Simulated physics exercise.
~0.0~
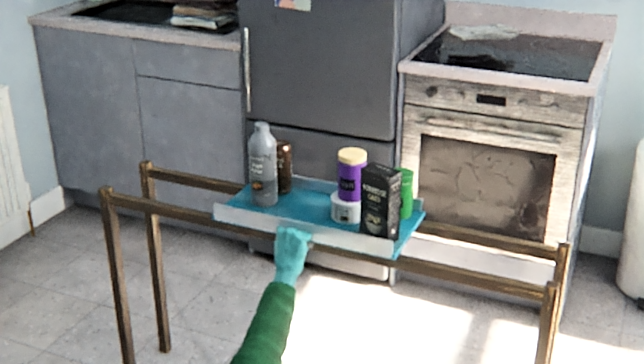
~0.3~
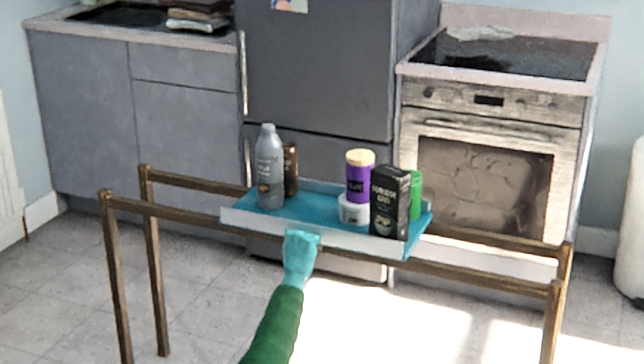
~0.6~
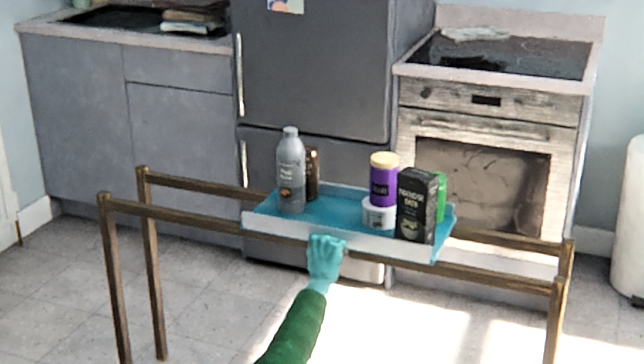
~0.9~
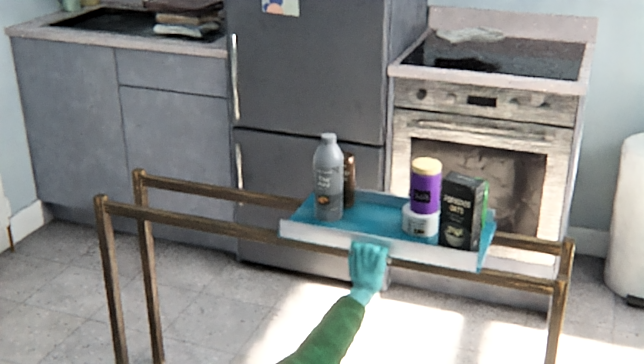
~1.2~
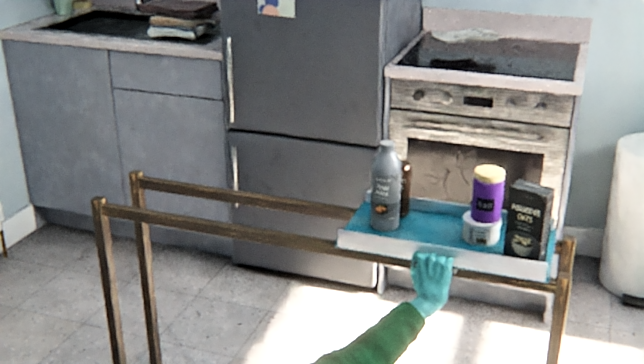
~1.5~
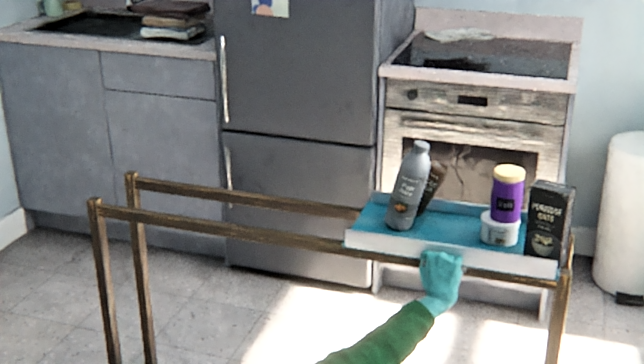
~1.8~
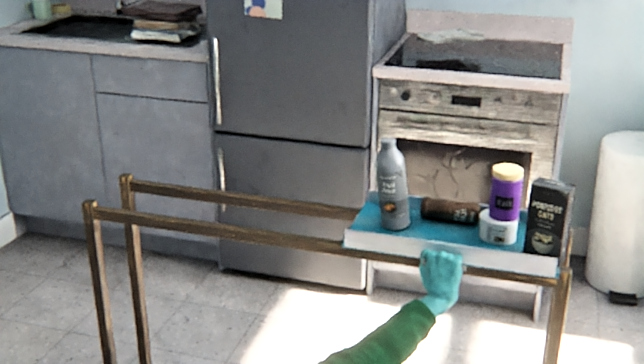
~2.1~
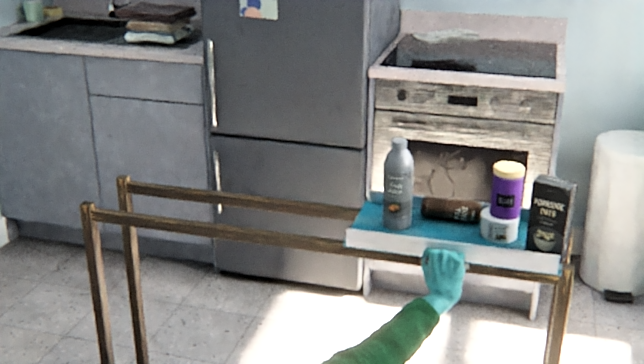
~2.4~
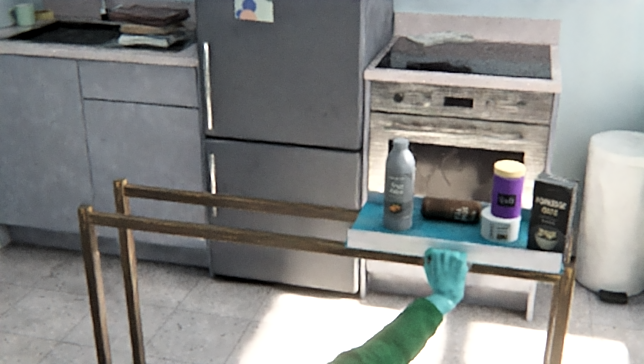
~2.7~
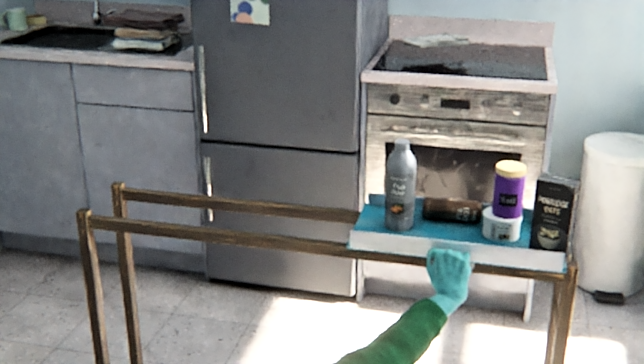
In a kitchen, a gloved hand slides a tray right and a brown can topples.
